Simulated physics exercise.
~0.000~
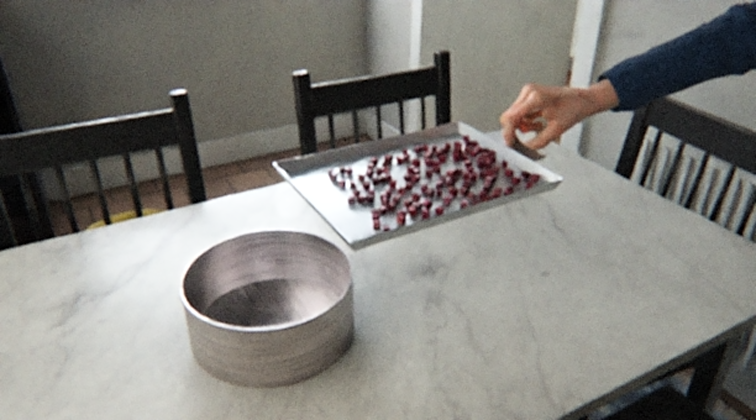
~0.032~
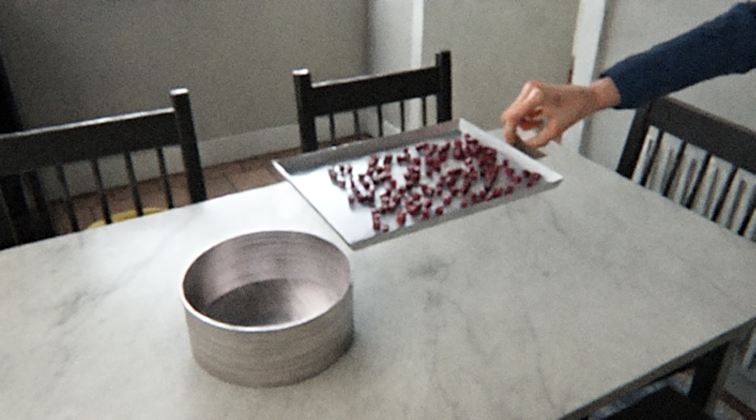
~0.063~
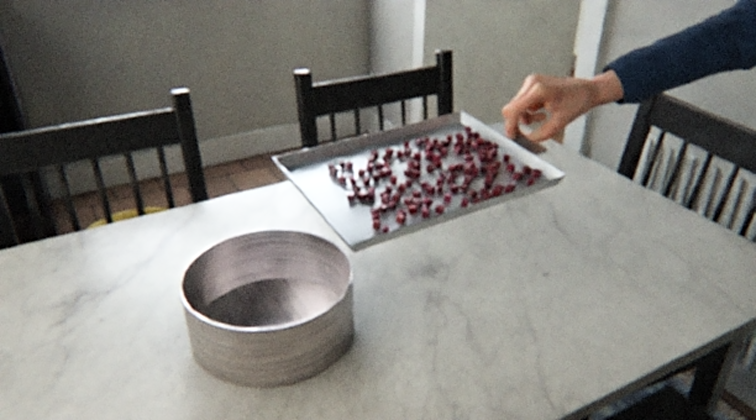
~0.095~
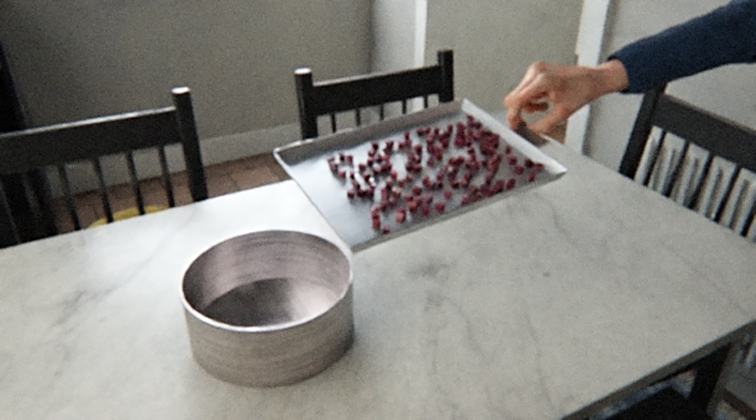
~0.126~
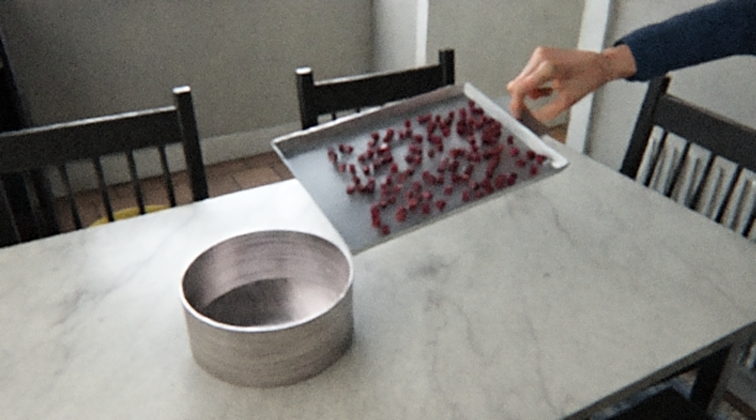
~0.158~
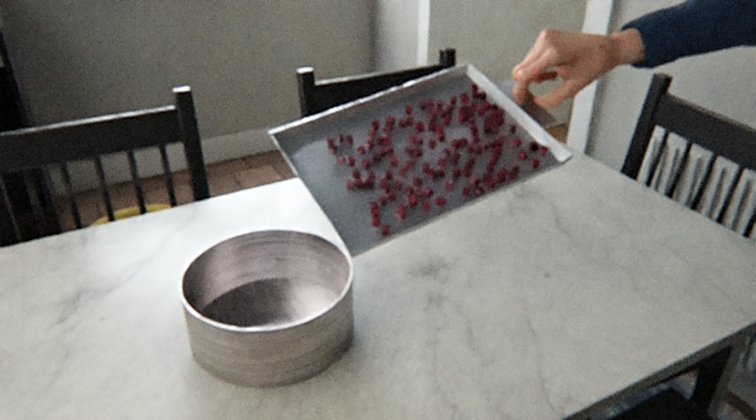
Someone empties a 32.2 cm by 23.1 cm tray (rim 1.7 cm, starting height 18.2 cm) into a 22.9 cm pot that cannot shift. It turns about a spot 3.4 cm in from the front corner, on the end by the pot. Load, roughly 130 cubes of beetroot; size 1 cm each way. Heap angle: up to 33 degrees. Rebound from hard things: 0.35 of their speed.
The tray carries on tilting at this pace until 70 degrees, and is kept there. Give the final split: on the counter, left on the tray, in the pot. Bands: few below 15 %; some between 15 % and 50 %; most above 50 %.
Counter: Most; left on the tray: Few; pot: Few.
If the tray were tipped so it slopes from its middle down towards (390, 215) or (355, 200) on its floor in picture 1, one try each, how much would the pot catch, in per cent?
Estimate: Some 5 % and some 85 % respectively.
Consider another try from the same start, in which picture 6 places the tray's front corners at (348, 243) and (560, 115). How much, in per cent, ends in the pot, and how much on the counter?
You'd end with pot at 75 and counter at 20.
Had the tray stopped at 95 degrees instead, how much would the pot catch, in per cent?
About 0 in a hundred would end up in the pot.
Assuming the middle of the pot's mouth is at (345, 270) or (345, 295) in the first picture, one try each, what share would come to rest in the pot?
About 15 and 50 per cent.
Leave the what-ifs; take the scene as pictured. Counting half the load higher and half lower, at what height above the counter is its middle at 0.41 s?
Median height: Approx. 30 cm.
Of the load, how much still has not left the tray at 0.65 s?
Close to 15 in a hundred parts of the load.
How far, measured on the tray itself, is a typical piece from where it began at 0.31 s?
By then it sits near 0 cm from where it began.
After 0.31 s, tilt 46 degrees; the tray holds 100 %, the pot 0 %.
After 0.41 s, tilt 64 degrees; the tray holds 100 %, the pot 0 %.
After 0.65 s, tilt 70 degrees; the tray holds 15 %, the pot 0 %.
By 2.1 s all is still; counter 95 %, tray 5 %, pot 0 %.
